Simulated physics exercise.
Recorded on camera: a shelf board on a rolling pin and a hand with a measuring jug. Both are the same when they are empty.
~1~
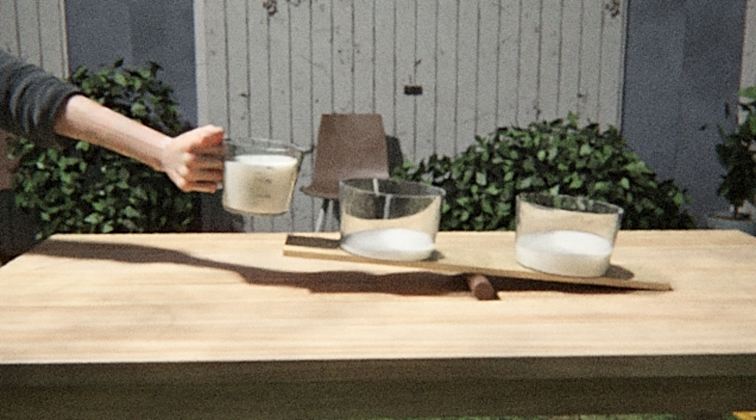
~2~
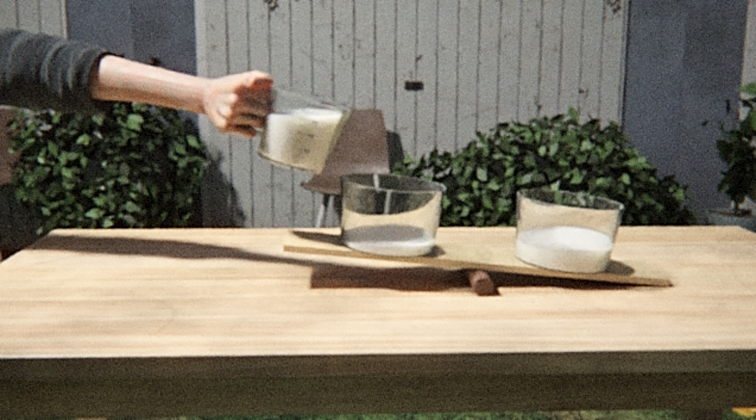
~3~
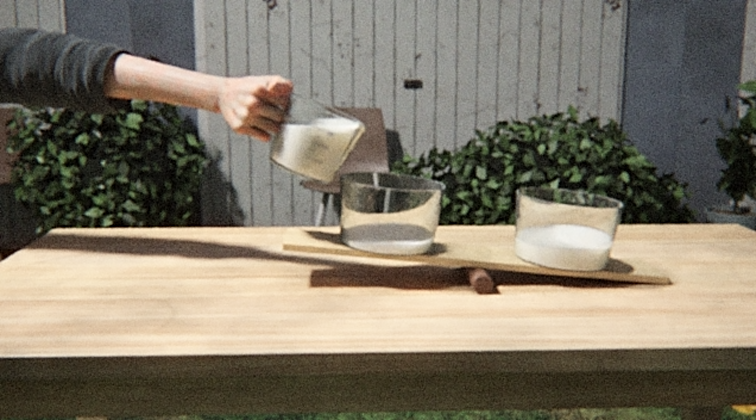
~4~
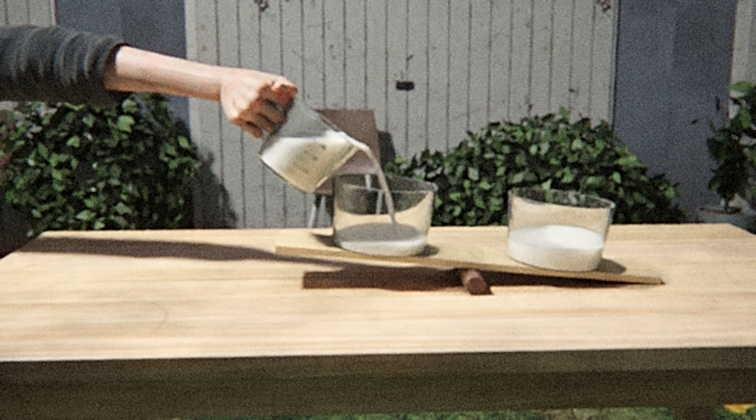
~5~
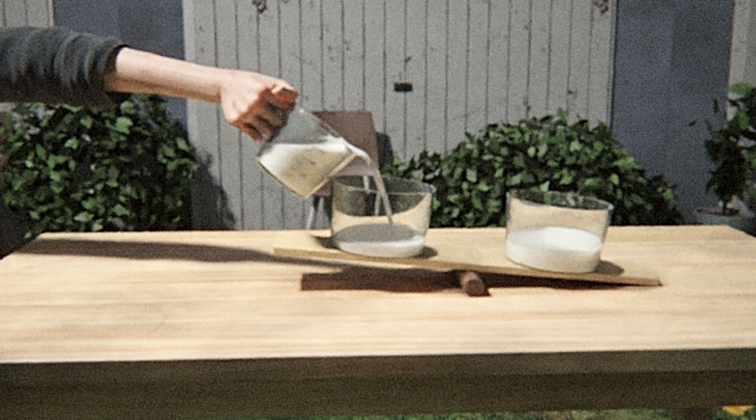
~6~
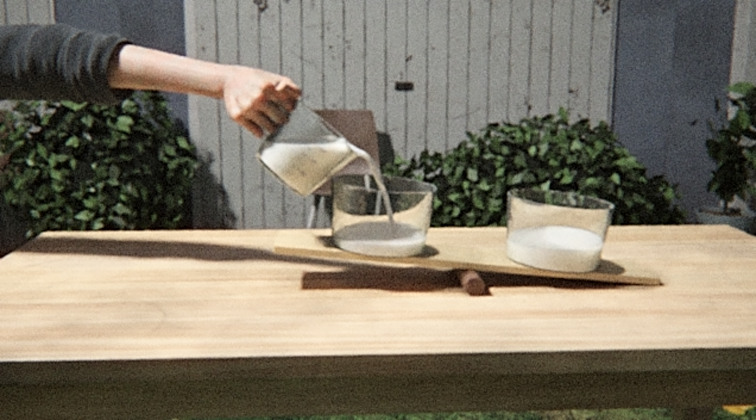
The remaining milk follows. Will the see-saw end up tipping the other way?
Yes.
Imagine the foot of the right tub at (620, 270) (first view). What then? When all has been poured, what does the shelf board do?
Next it won't budge.
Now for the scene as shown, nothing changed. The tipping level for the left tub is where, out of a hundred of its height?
It comes to about 30 in a hundred.
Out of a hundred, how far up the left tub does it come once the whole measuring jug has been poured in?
I reckon it comes up near 45 per cent.
A moment on, the left tub is about a third full; the shelf board leans as before.
Further on, the left tub is about half full; the shelf board has swung over, and that end is down.
When it is over, the left tub is about half full; the shelf board has swung over, and that end is down.
